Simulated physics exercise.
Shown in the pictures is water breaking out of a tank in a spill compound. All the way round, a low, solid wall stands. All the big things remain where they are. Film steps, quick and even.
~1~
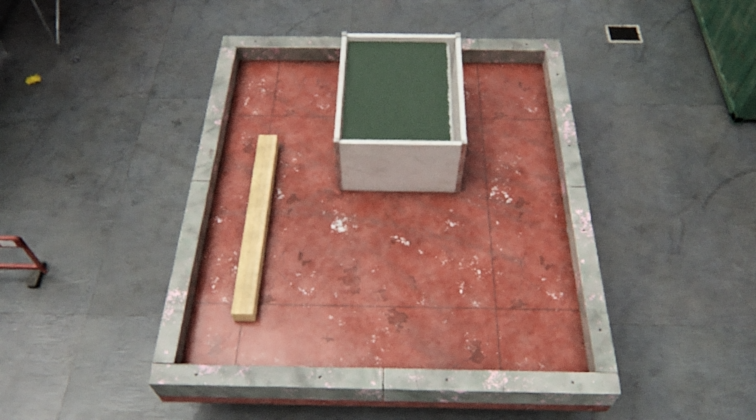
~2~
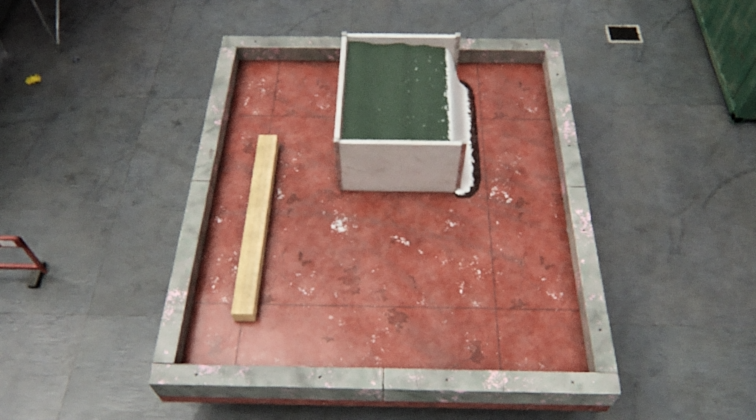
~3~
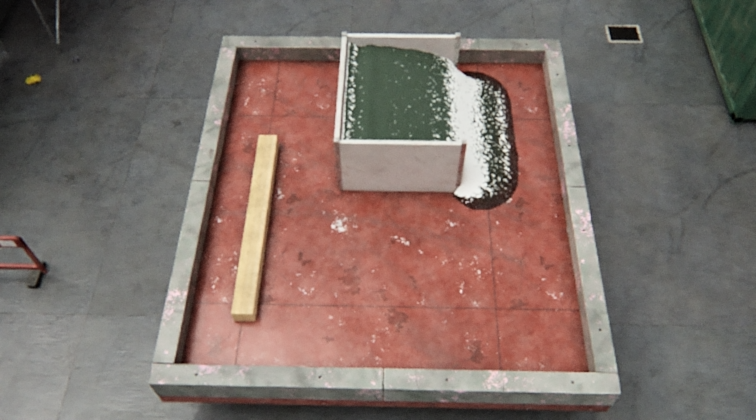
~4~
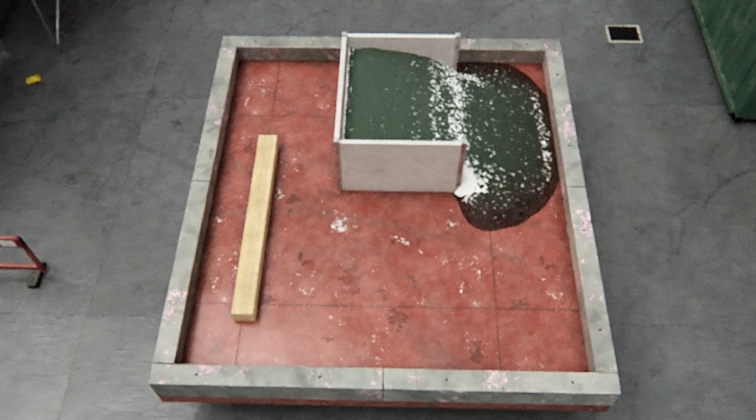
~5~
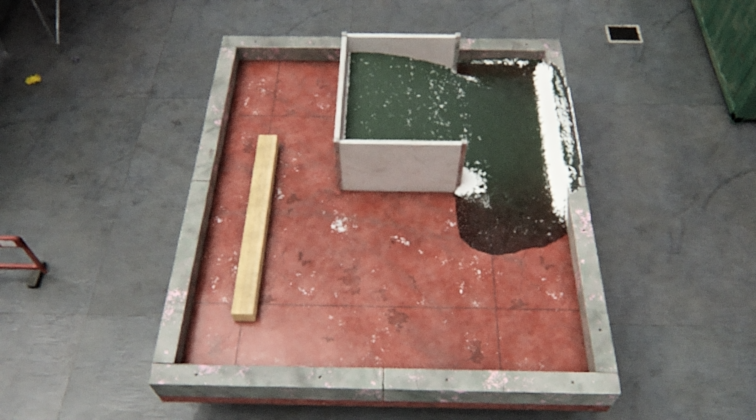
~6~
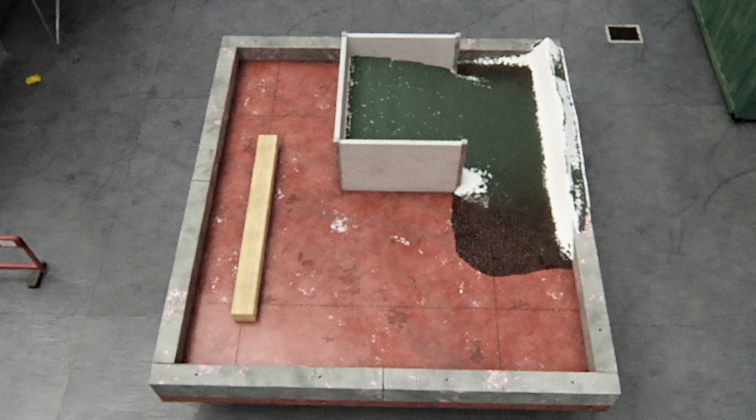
Dark green water pours from the right side of a pale tank inside a walled red compound, spreads across the floor to the right wall, surges up against it in white foam, and creeps toward the viewer along it.
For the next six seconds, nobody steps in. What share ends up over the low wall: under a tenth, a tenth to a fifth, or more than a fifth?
The part that gets over is more than a fifth.
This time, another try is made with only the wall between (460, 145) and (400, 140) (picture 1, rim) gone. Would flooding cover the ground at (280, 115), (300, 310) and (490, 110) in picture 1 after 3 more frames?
Taking them as listed, I'd say unwetted, drenched and unwetted.
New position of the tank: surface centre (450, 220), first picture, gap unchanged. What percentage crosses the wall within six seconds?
Near 36 in a hundred.
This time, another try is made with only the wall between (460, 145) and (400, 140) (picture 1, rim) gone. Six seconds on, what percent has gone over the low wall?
My estimate is 4 percent.
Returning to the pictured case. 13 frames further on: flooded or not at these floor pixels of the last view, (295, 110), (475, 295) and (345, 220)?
Spared, submerged, spared.
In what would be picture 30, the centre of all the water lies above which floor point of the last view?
Centre: Close to (423, 196).
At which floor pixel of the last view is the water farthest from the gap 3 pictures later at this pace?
Roughly at (578, 349).
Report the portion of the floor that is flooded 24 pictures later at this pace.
About 75 percent.
A moment on, water covers 25 % of the floor; the low wall has let 5 % over.
Next, water covers 25 % of the floor; the low wall has let 14 % over.
Then, water covers 40 % of the floor; the low wall has let 26 % over.
Later, water covers 60 % of the floor; the low wall has let 26 % over.
In the end, water covers 75 % of the floor; the low wall has let 26 % over.
